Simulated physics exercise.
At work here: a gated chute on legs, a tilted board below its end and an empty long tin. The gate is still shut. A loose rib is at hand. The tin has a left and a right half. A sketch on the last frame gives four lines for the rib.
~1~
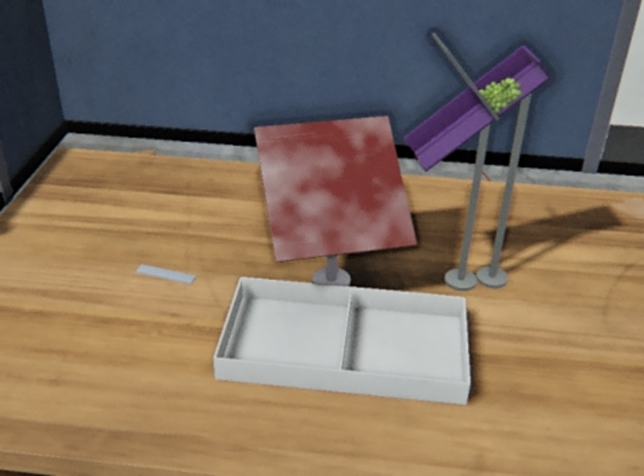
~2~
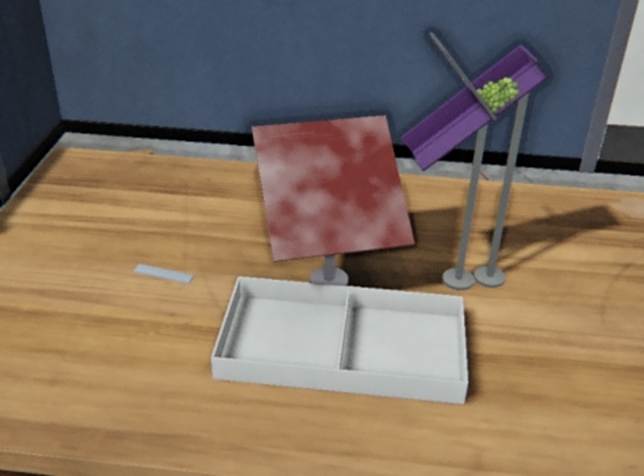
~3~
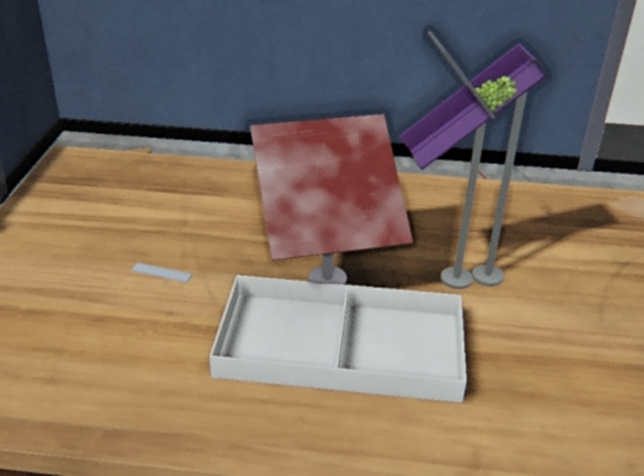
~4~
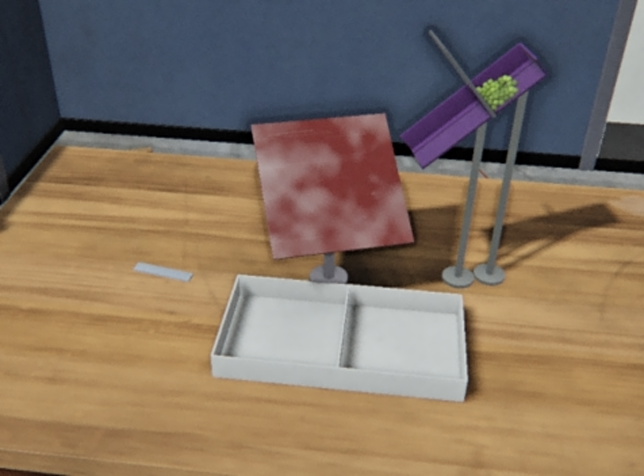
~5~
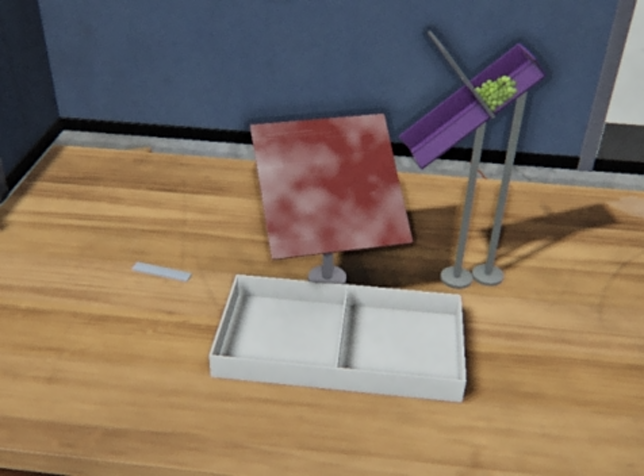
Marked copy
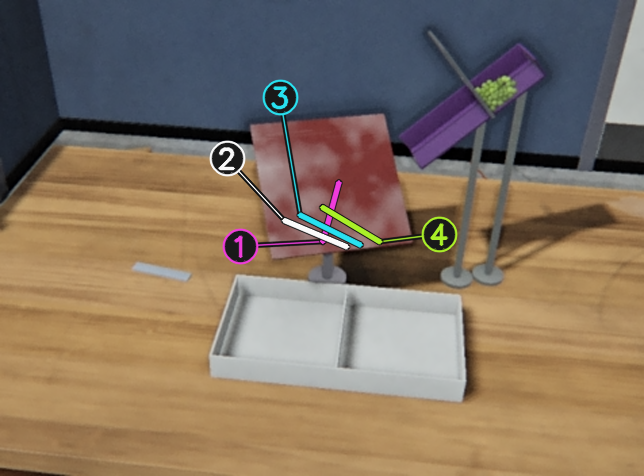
On a wooden tabletop, green peas sit behind a gate in a sloping purple chute on legs, beside a tilted red mottled board and an empty white tin with two halves; nothing moves apart from a slight shift in the view.
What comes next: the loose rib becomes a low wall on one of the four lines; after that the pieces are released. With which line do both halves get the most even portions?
Take 1.
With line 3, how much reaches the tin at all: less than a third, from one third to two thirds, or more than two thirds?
More than two thirds.
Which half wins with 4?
Right.
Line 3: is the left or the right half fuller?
Right.
On the marked copy, line 1 from (338, 182) to (322, 241); line 2 from (284, 220) to (346, 246); line 3 from (300, 215) to (360, 244); line 4 from (322, 207) to (379, 241).
With 1, of what is caught, about two thirds in the left half, about a third in the right.
With 2, of what is caught, a small part in the left half, nearly all in the right.
With 3, of what is caught, a stray few in the left half, nearly all in the right.
With 4, of what is caught, a small part in the left half, nearly all in the right.
